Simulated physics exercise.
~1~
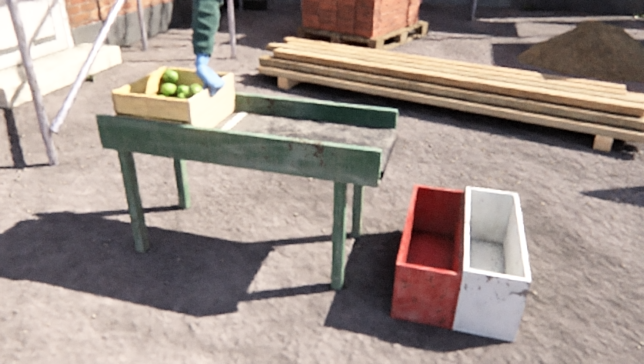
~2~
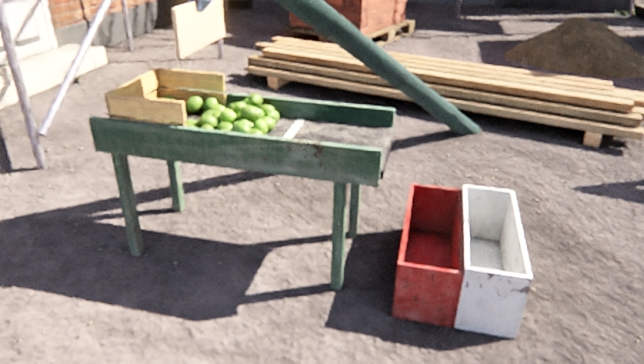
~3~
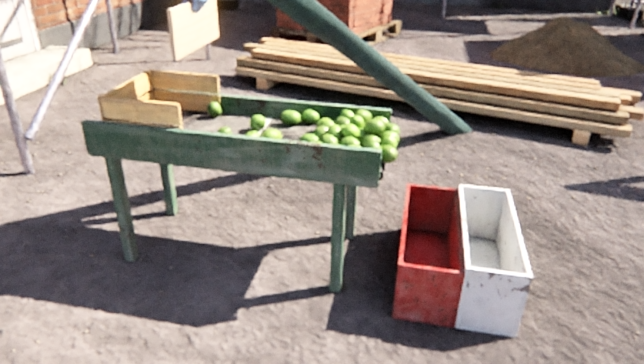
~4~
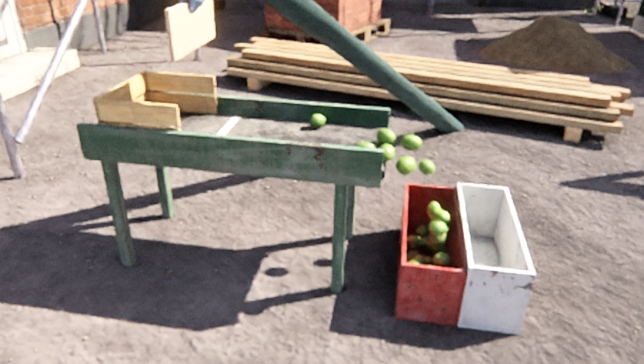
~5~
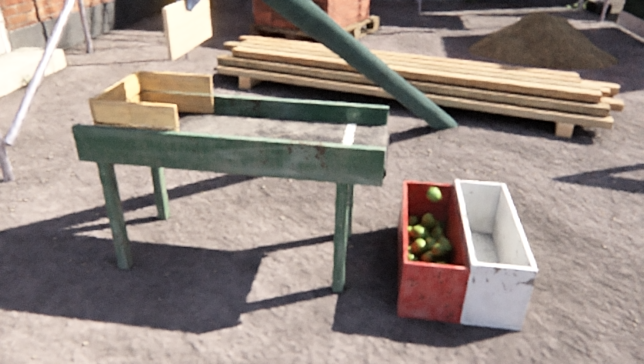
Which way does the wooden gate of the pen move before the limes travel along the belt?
The gate moves up, ending above the pen.
Green limes sit in a light wooden pen at the left end of a green conveyor table in a sunlit dirt yard, seen from the side and slightly above. A red tub and a white bin stand beyond the right end, with stacked planks behind. A blue-gloved hand reaches down to the pen, then is gone, and the wooden gate is up above it. The limes ride right along the belt, spreading out, and spill off the end into the red tub. Finally the belt is bare, the limes are in the red tub, and the white bin remains empty.
